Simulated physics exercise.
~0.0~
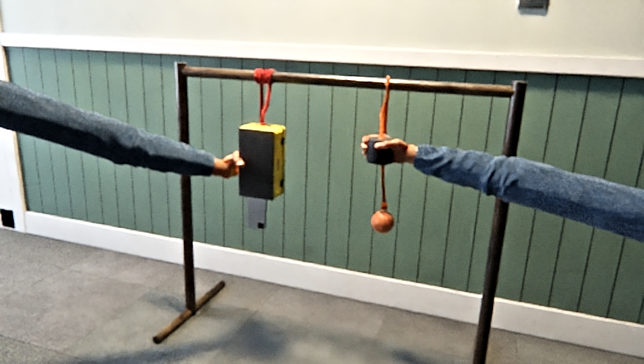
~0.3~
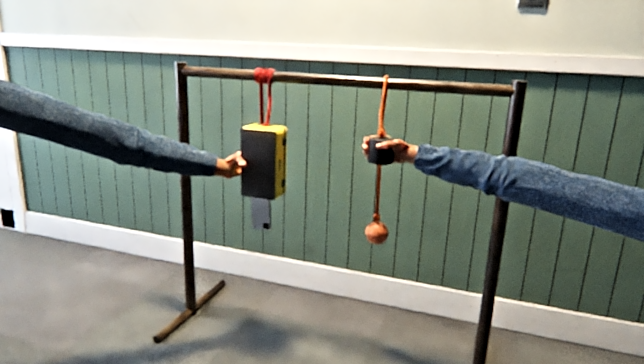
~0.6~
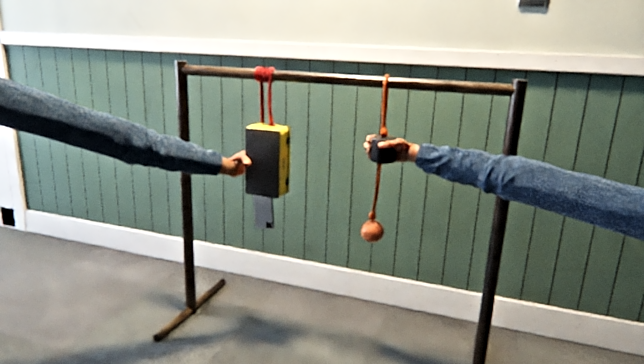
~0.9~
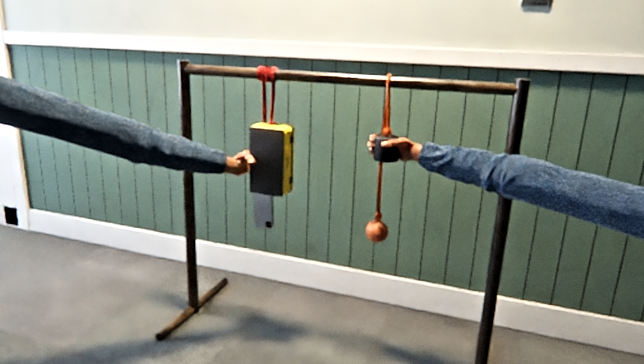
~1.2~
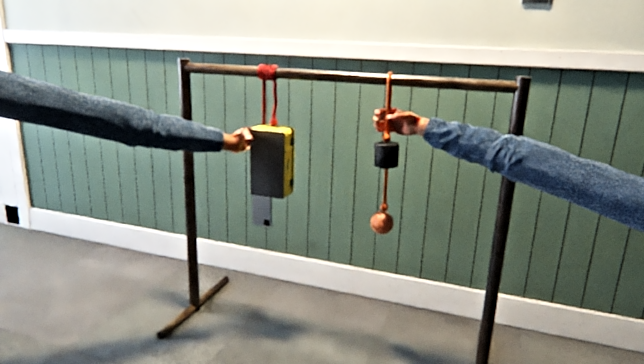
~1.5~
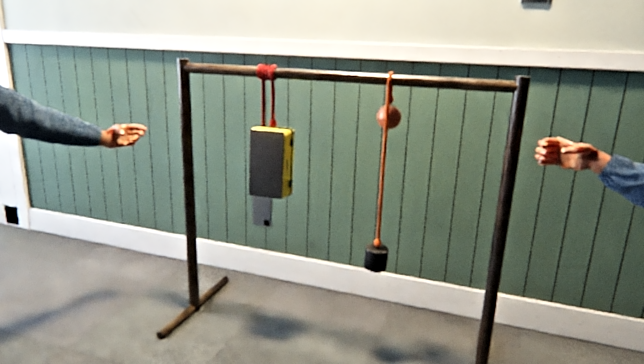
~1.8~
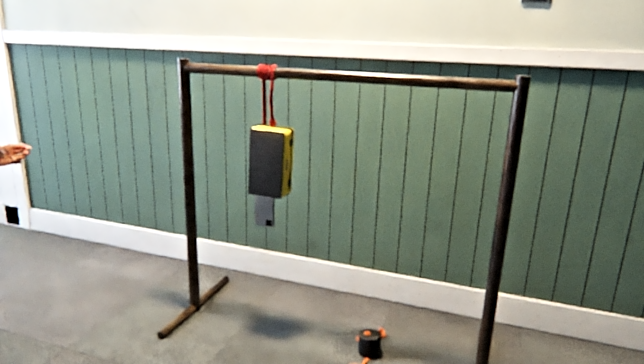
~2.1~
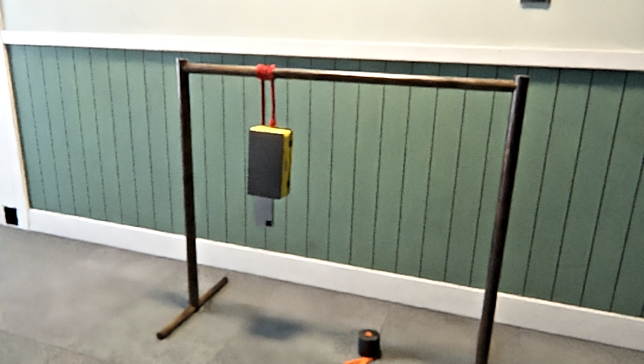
Yellow-and-black case staying hung from a rail as hands let go and a dark block on an orange rope drops to the floor.
